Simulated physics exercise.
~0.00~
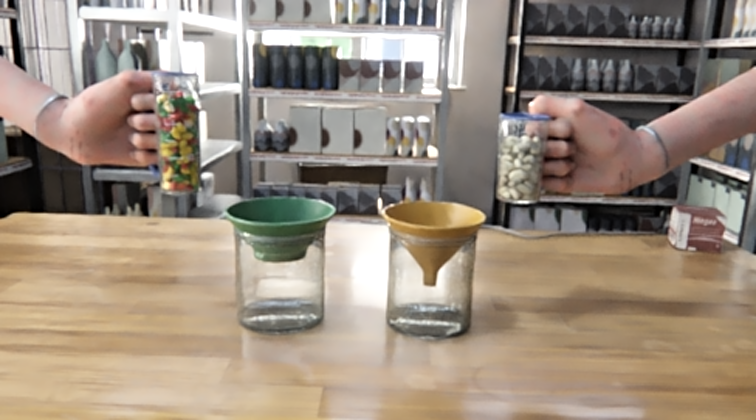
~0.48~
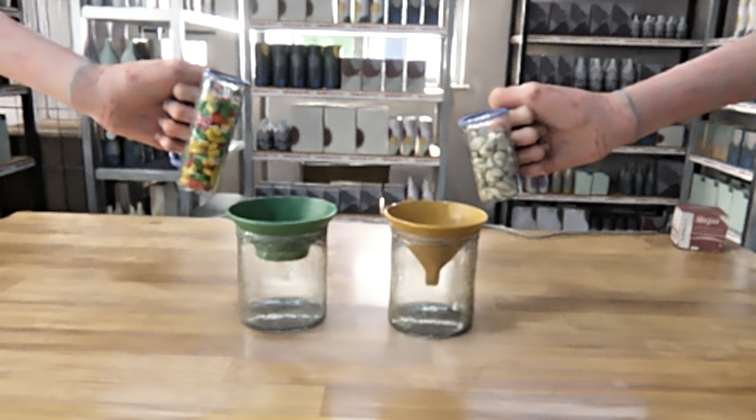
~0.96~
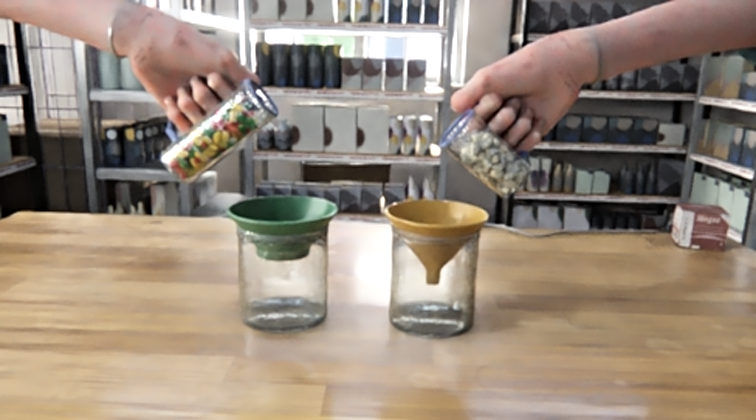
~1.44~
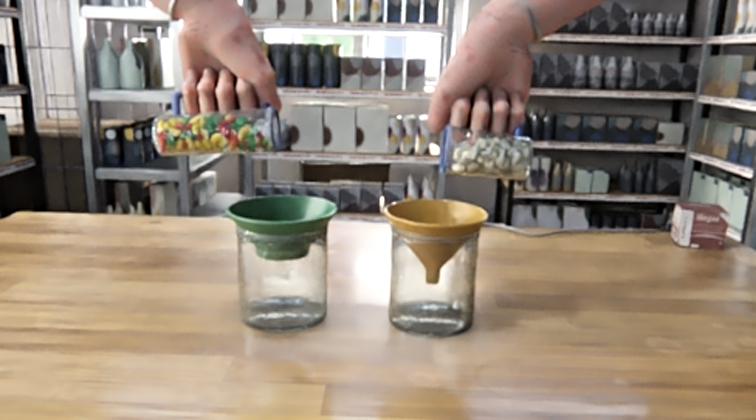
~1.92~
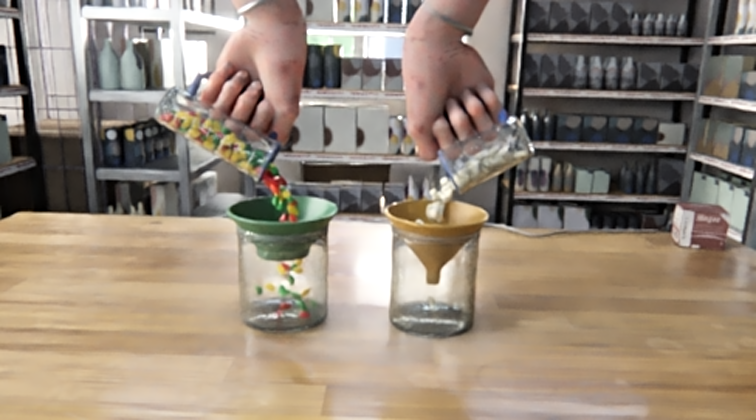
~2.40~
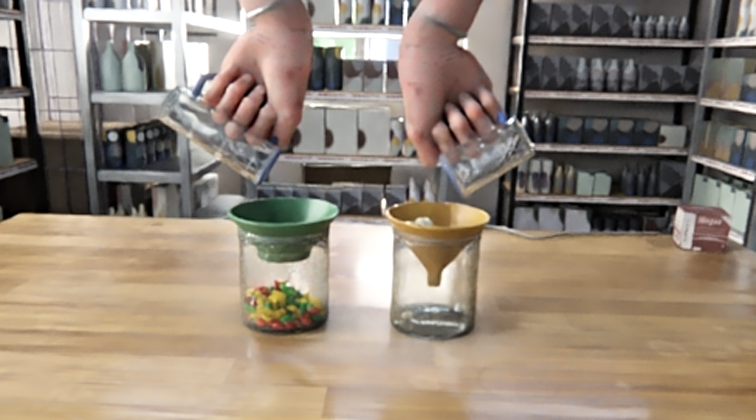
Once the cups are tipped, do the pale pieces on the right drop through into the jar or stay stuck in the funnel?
Most of the pale pieces stay stuck in the yellow funnel on the right. The colourful pieces on the left all pass through the green funnel into their jar.
